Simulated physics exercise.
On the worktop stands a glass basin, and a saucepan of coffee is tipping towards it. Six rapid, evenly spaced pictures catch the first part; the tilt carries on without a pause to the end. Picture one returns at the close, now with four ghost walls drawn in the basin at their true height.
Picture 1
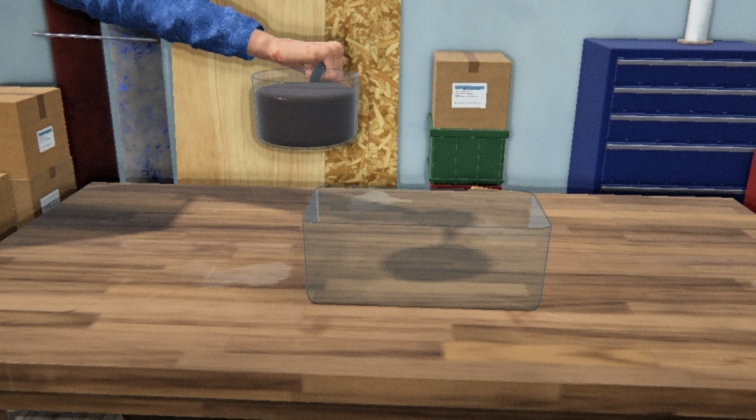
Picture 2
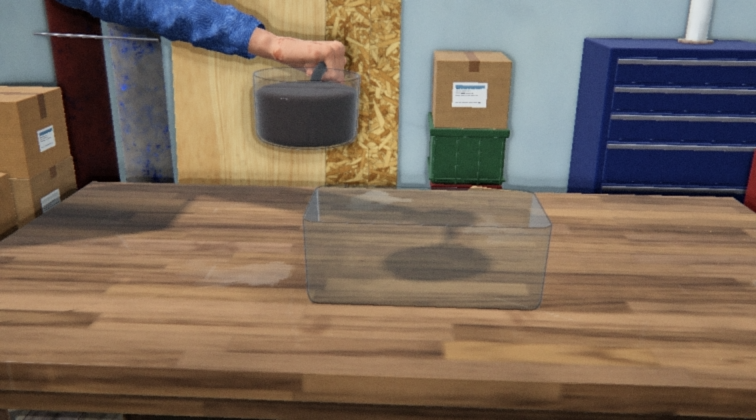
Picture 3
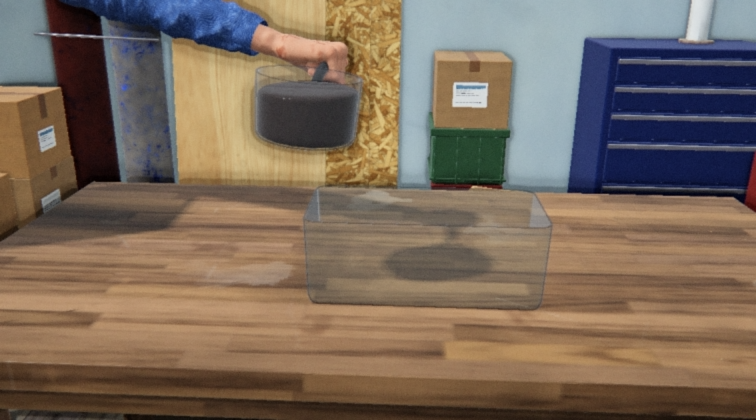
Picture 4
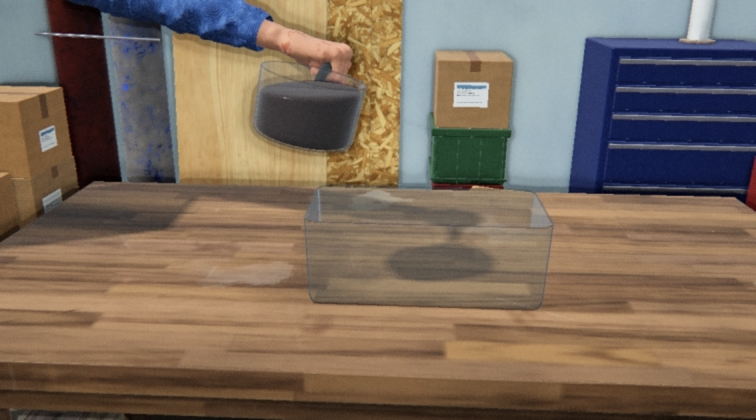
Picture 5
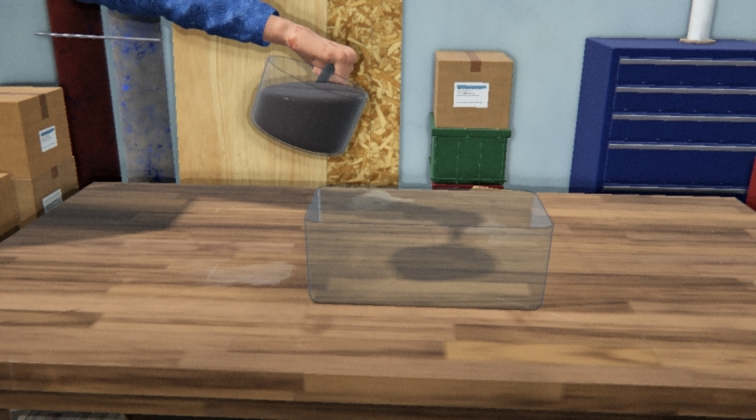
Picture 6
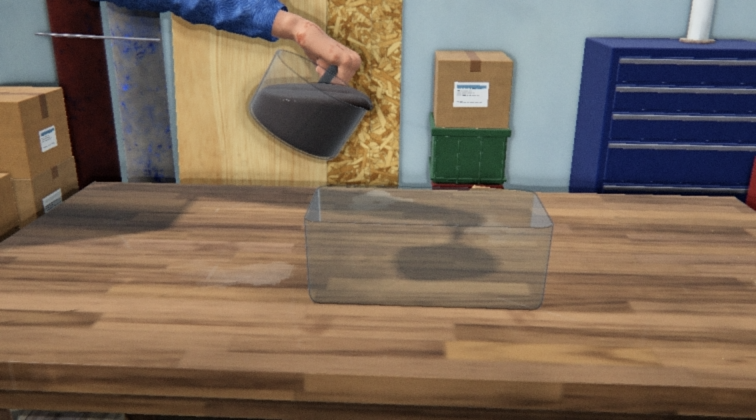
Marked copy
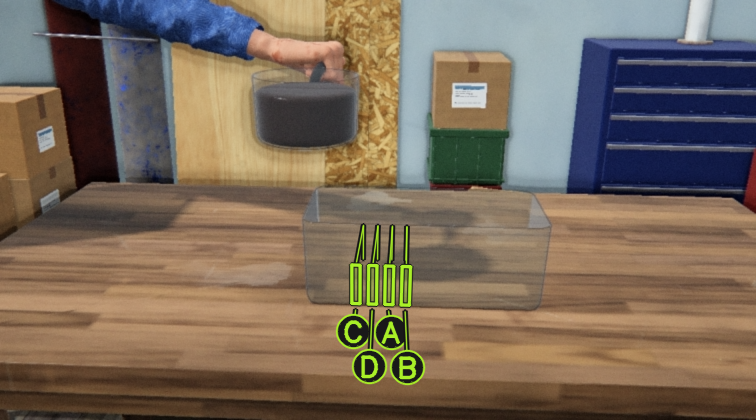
A hand in a blue sleeve reaches in from the upper left, holding a clear pan of dark coffee above a wooden worktop, seen from the front and slightly above. An empty glass basin stands on the worktop, with cardboard boxes, a green crate and blue drawers behind. The hand steadily tips the pan to the right until coffee reaches its lip, while the camera stays still.
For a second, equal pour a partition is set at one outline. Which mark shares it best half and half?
Position B does it best.
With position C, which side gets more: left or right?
The right side.
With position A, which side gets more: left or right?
The right side.
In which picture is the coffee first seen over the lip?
In picture 6.
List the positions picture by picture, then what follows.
In the first frame, upright, lip at (357, 75); basin from (307, 301) to (540, 308); nothing has left yet.
In the second frame, upright, lip at (358, 76); nothing has left yet.
In the third frame, tipped about 6°, lip at (360, 80); nothing has left yet.
In the fourth frame, tipped about 12°, lip at (364, 86); nothing has left yet.
In the fifth frame, tipped about 21°, lip at (367, 95); nothing has left yet.
In the sixth frame, tipped about 31°, lip at (367, 106); coffee is over the lip, down to (367, 106).
In lime, A at (388, 310); B at (405, 311); C at (355, 309); D at (372, 310).
If A is chosen, about 24 % ends left of the wall and 75 % right of it.
If B is chosen, about 52 % ends left of the wall and 47 % right of it.
If C is chosen, about 4 % ends left of the wall and 95 % right of it.
If D is chosen, about 5 % ends left of the wall and 94 % right of it.
